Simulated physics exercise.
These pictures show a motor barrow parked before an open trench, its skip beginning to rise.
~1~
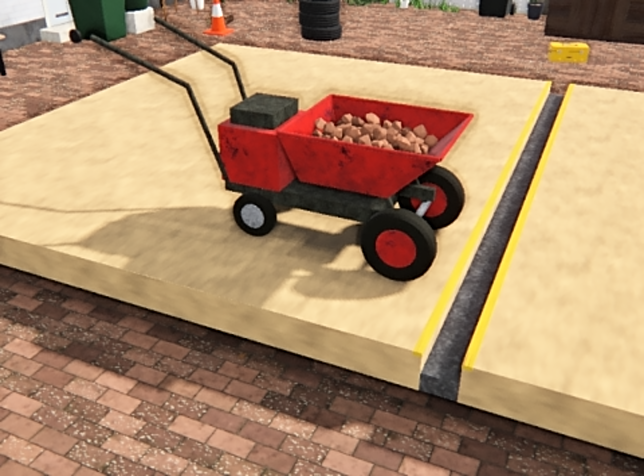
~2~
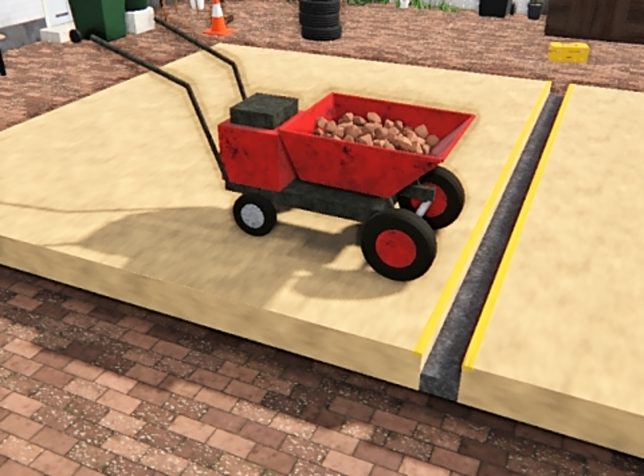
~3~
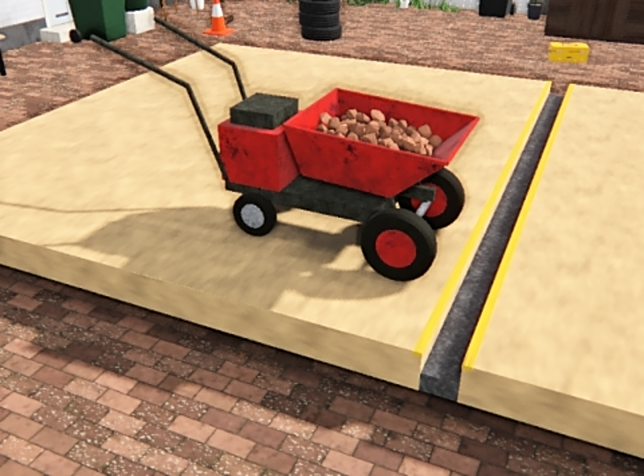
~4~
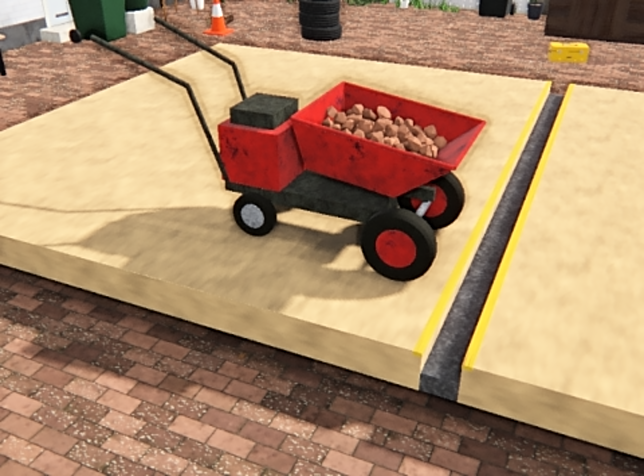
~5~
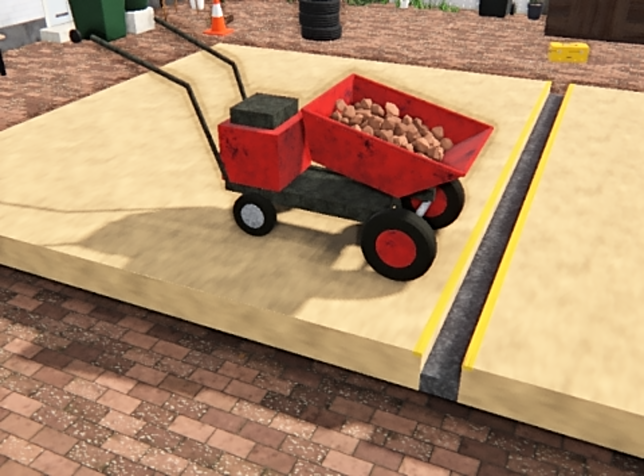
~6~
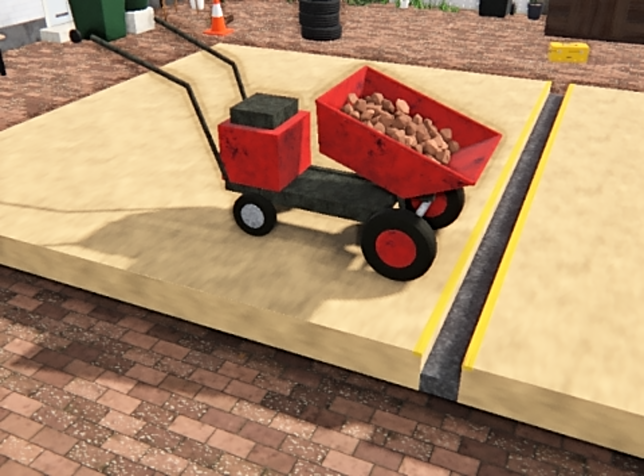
The footage shows a red motor barrow loaded with reddish-brown rubble, standing still on a pale slab left of a narrow, yellow-edged trench. Its skip, level at first, gradually tilts toward the right, its rear end rising.
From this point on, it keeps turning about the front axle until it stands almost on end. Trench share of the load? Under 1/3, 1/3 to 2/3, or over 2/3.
Under 1/3.
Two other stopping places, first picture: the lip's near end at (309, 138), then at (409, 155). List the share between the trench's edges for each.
First spot: Roughly 20 percent; second spot: Roughly 30 percent.
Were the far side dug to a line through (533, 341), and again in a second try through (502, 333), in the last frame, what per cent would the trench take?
Respectively, 60 % and 30 %.
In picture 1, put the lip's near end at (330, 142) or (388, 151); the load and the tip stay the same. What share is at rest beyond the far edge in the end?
First try: Some 0 %; second try: 40 %.
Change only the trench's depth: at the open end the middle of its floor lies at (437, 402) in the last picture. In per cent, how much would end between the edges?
About 10 per cent.
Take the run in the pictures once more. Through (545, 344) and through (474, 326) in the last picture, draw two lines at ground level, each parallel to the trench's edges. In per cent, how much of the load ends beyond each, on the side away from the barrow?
I'd say about 50 and about 100 in a hundred.
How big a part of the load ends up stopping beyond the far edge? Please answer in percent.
That share comes out near 95 in a hundred.
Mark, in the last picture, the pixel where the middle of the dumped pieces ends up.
It settles centred around (557, 278).
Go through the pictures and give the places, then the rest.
In the first frame, lip of the skip (440, 160), level; top of the load (368, 135), lumps of rubble; first edge of the trench (435, 315); far edge (482, 327), the trench under half as wide as the skip, and about half as deep as wide.
In the second frame, lip of the skip (442, 161), level; top of the load (369, 135).
In the third frame, lip of the skip (446, 164), tipped barely; top of the load (373, 133).
In the fourth frame, lip of the skip (454, 168), tipped a little; top of the load (364, 128).
In the fifth frame, lip of the skip (463, 175), tipped a little; top of the load (373, 125).
In the sixth frame, lip of the skip (473, 184), tipped clearly; top of the load (367, 115); first edge of the trench (435, 315); far edge (482, 327).
Just after the last frame, skip tipped steeply; every one in the skip.
A moment on, skip tipped steeply; the larger part in the skip; about a tenth beyond it; just a few falling.
Further on, skip tipped right over; about a tenth in the skip; the larger part beyond it.
When it is over, skip tipped right over; just a few in the skip; just a few in or heaped over the trench; almost all beyond it.
